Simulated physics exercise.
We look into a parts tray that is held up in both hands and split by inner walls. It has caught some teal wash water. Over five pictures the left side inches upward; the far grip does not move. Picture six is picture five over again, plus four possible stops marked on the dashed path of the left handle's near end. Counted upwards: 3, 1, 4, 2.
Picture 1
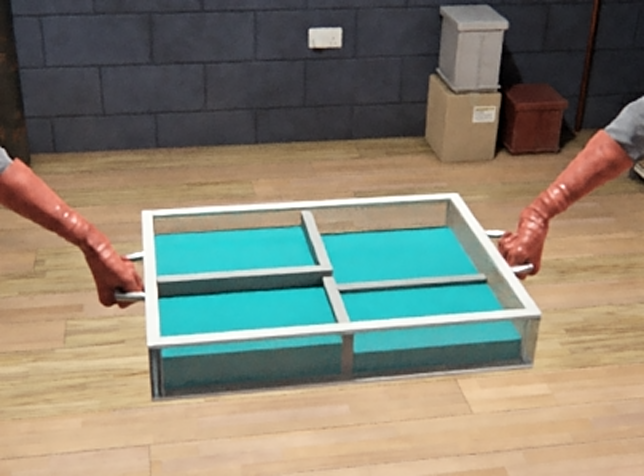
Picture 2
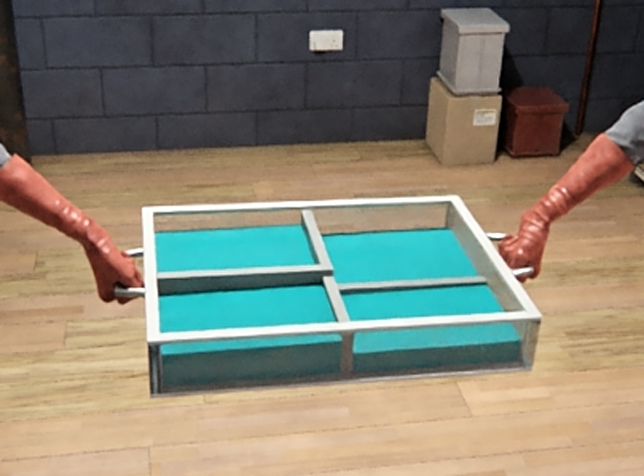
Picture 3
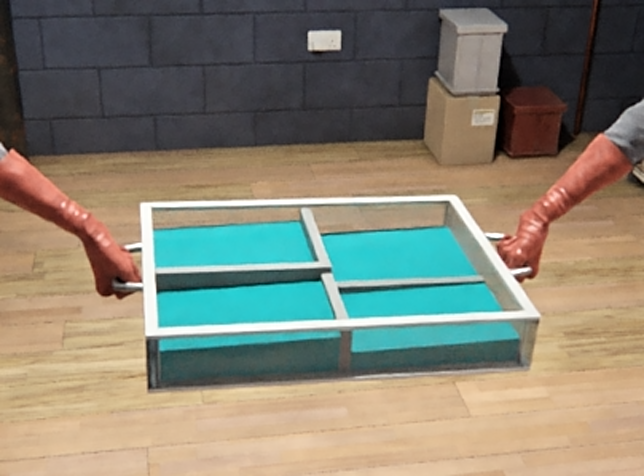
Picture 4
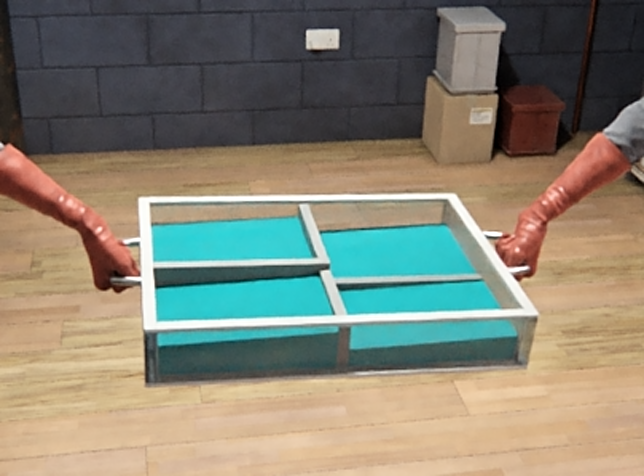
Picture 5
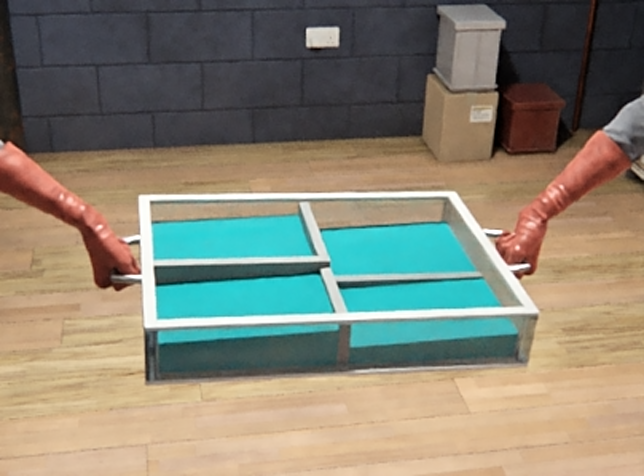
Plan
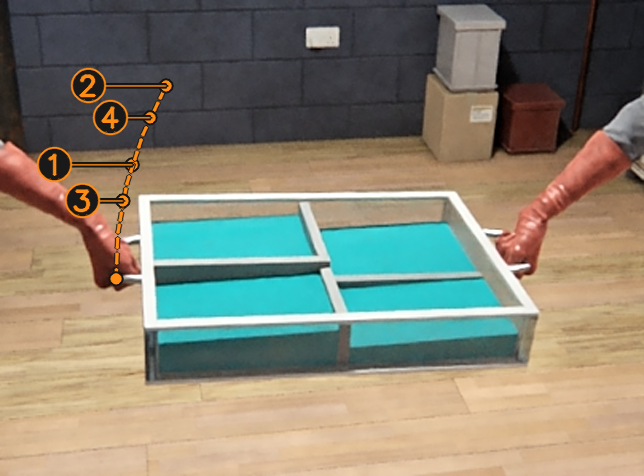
In a room with a pale wooden floor and a dark block wall, seen from slightly above, the view stays almost still. Two hands in reddish-brown gloves, one at each side, grip a pale-rimmed, clear-sided tray with four bays of teal liquid, with grey and brown boxes behind at the right. The left hand lifts its handle slightly, tilting the tray gently down to the right.
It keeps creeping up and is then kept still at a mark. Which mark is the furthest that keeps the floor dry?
Stop 3.
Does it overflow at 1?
Yes, it does.
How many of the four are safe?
One of them.
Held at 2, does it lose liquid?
Yes.
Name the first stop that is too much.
1 it is.
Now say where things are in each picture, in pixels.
The tray is level; deepest in the front left bay, at (249, 317), shallowest in the back right; left handle at (119, 278).
Tipped about 1° down to the right; no wall is crossed; left handle at (119, 273).
Tipped about 2° down to the right; no wall is crossed; left handle at (117, 268).
Tipped about 3° down to the right; no wall is crossed; left handle at (115, 262).
Tipped about 3° down to the right; deepest in the front left bay, at (246, 304), shallowest in the back right; left handle at (116, 260).
On the marked copy, 1 at (132, 164); 2 at (166, 85); 3 at (122, 200); 4 at (150, 117).
Choosing 1, about 12 % goes over the rim.
Choosing 2, about 47 % goes over the rim.
Choosing 3, nothing spills; the back left bay holds the most.
Choosing 4, about 36 % goes over the rim.
